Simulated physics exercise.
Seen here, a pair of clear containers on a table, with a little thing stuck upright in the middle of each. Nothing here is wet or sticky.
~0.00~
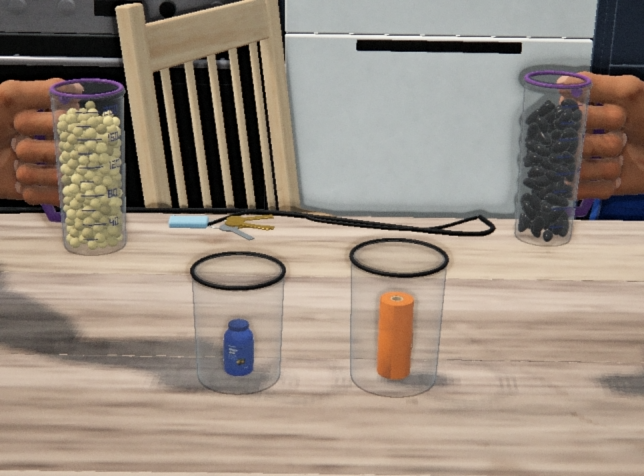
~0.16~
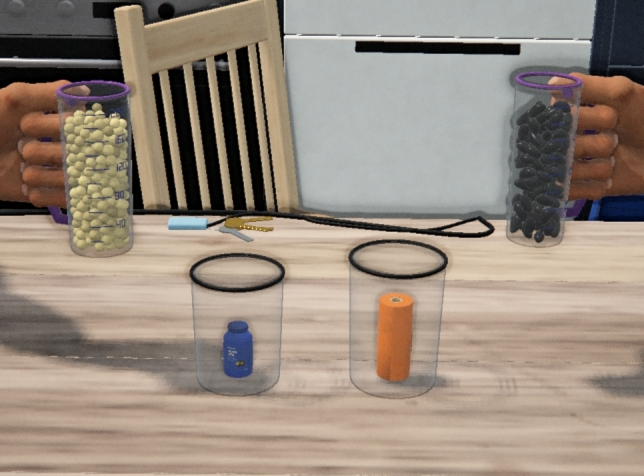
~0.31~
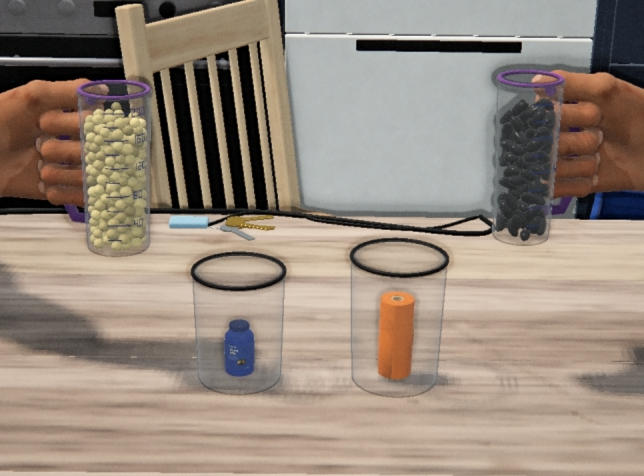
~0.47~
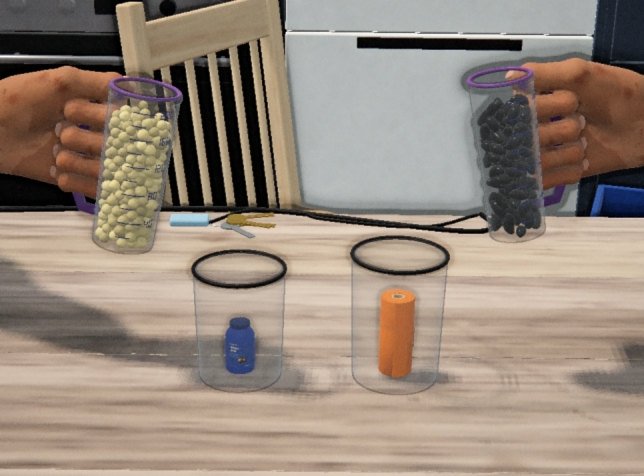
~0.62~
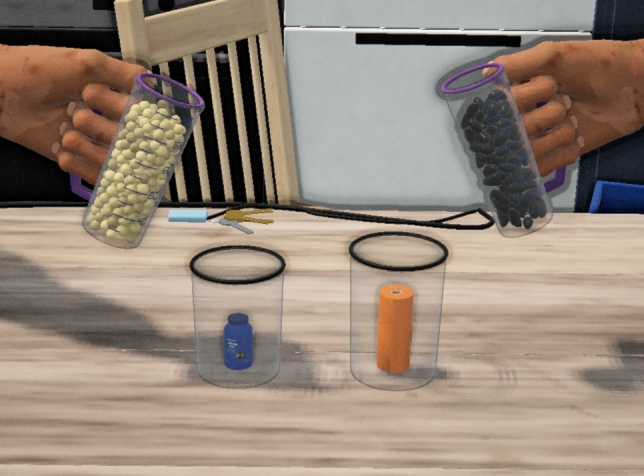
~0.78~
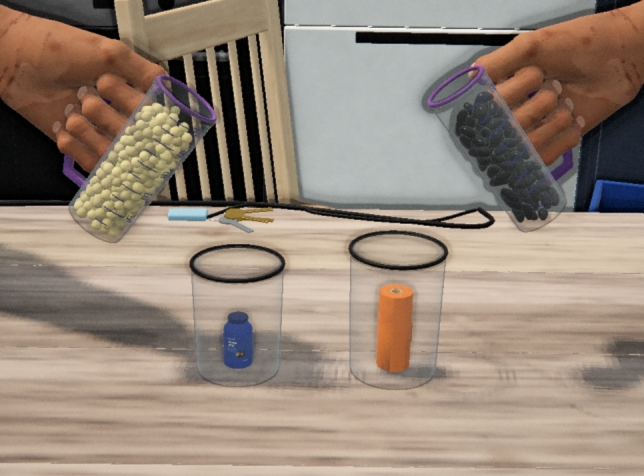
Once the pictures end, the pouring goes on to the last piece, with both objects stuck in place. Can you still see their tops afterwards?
In the end the left object disappears under the fill, and the right object keeps its head above the surface.
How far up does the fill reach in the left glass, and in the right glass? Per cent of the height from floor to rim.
Near 70 on the left, 55 on the right.
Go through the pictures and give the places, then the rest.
Small bottle in the left glass near (239, 347), reaching about half way up; left cup near (91, 168), nearly full of soya beans; small roll in the right glass near (395, 336), reaching well over half way up; right cup near (550, 160), nearly full of black beans, in the first frame.
Left cup near (98, 170), upright; right cup near (541, 161), upright, in the second frame.
Left cup near (116, 169), upright; right cup near (525, 159), upright, in the third frame.
Left cup near (134, 167), tipped 11°; right cup near (509, 156), tipped 11°, in the fourth frame.
Left cup near (140, 163), tipped 24°; right cup near (500, 152), tipped 24°, in the fifth frame.
Small bottle in the left glass near (238, 339); left cup near (140, 162), tipped 36°; small roll in the right glass near (394, 328); right cup near (500, 151), tipped 36°, in the sixth frame.
After 1.31 s, left glass empty, all of its cupful still in the cup; right glass empty, all of its cupful still in the cup.
After 1.78 s, left glass nearly empty, near two thirds of its cupful still in the cup; right glass nearly empty, the bulk of its cupful still in the cup.
After 2.17 s, left glass two thirds full, none of its cupful still in the cup; right glass a third full, none of its cupful still in the cup.
In the end (2.6 s), left glass two thirds full (surface near (238, 295)), nothing beside it; right glass half full (surface near (396, 303)), nothing beside it; the left thing is covered; the right thing is still showing.
